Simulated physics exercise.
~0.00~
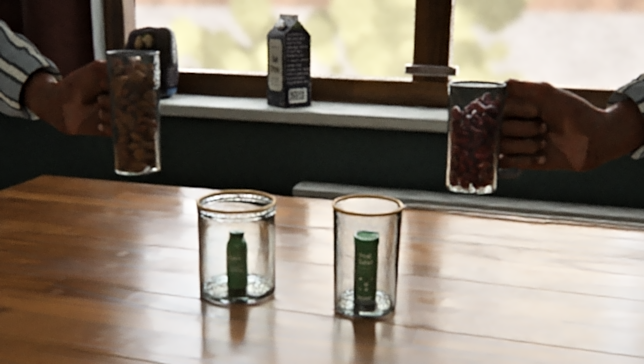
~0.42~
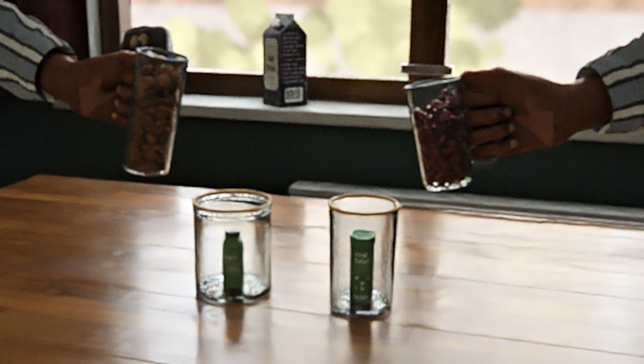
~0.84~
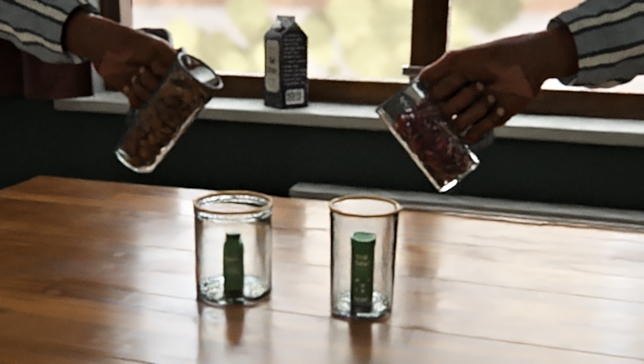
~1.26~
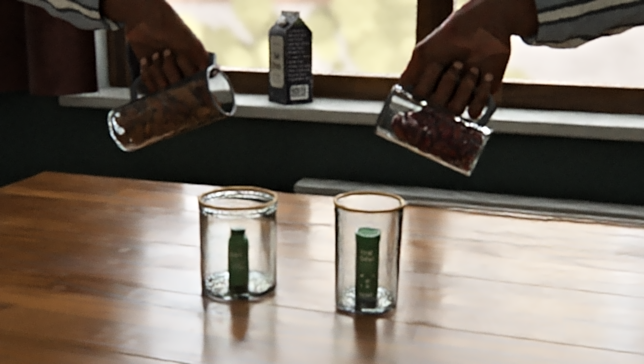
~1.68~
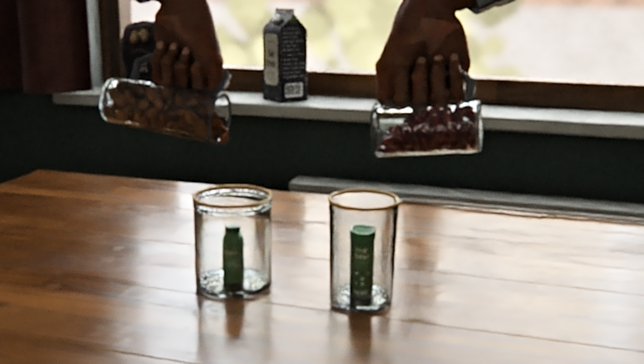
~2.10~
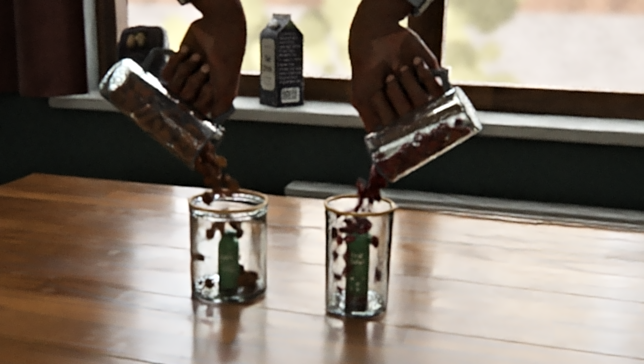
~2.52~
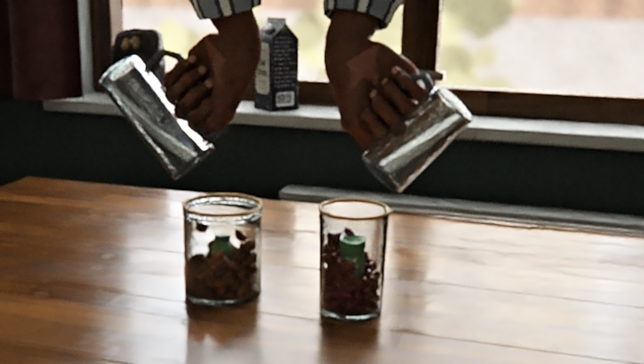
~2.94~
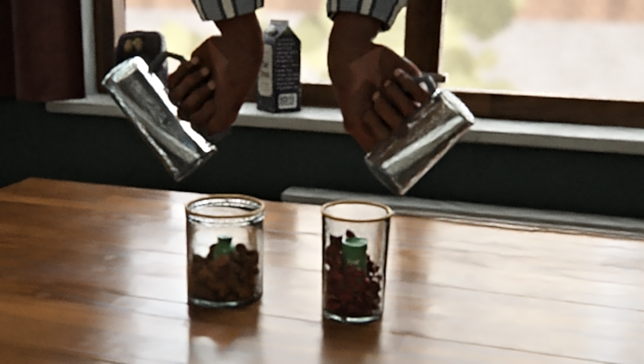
Two clear glass containers, each with a small green object standing inside, sit on a glossy brown wooden table, seen from slightly above by a gently swaying camera. Behind them, a dark carton stands on a windowsill, while two hands in striped sleeves hold glass cups of loose, dry pieces, brown on the left and dark red on the right. The hands bring the cups inward, tipping them onto their sides. They then tilt them further, and the pieces tumble into both containers. The cups end up empty and still tilted, with both green tops showing above the settled pieces.
